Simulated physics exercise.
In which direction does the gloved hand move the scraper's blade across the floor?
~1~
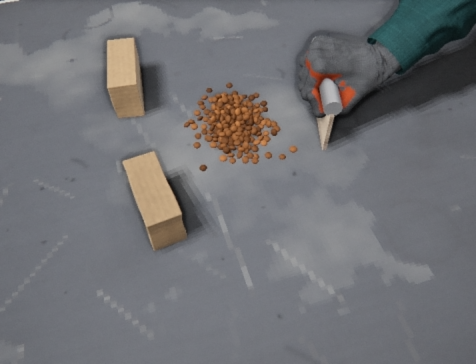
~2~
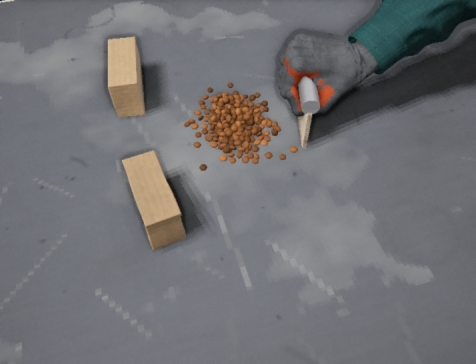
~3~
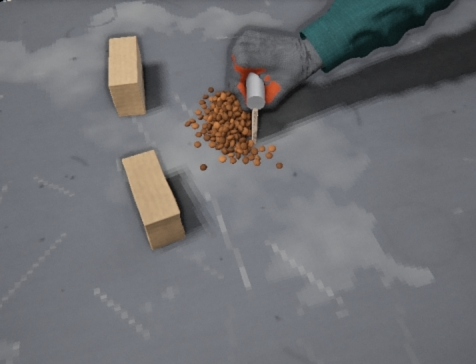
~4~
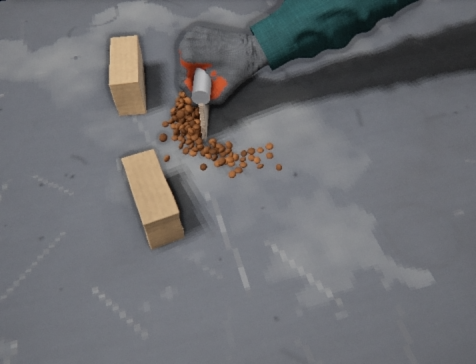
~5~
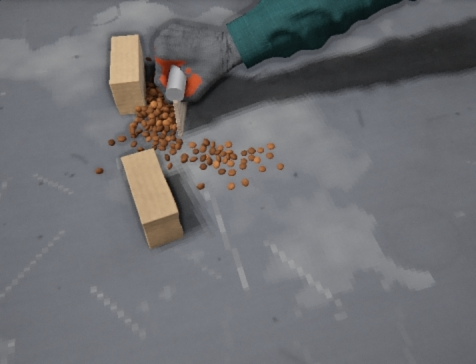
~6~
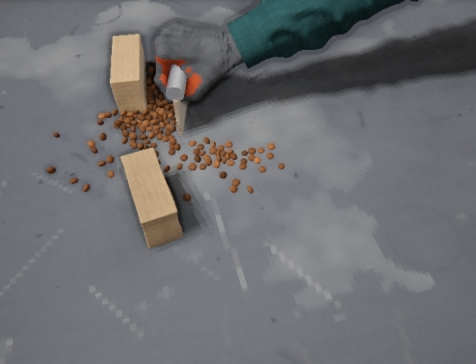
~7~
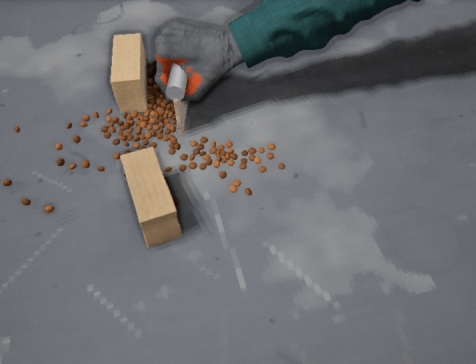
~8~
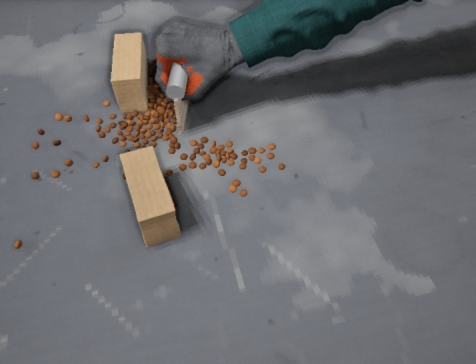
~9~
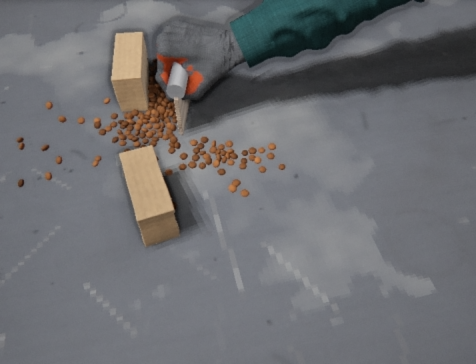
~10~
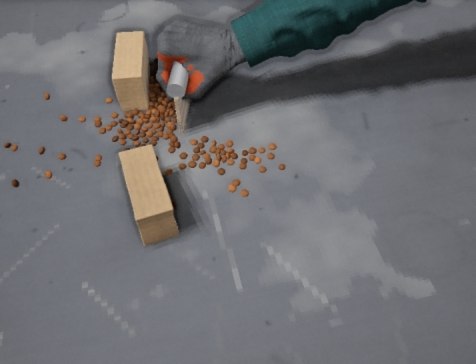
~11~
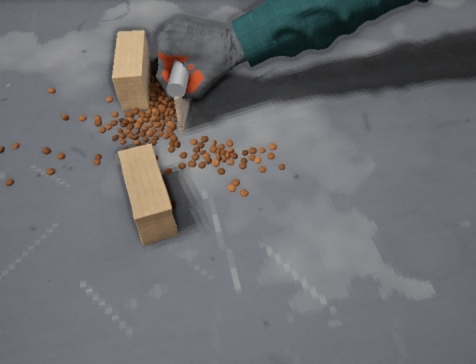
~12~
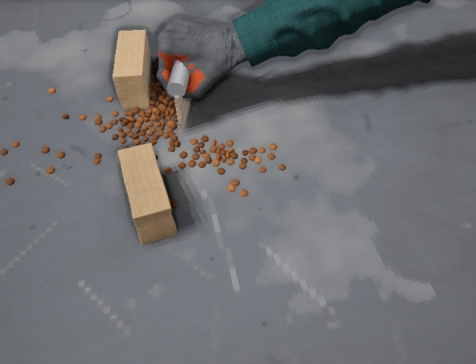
The blade moves to the left, pushing into the kibble and toward the wooden blocks before it stops.
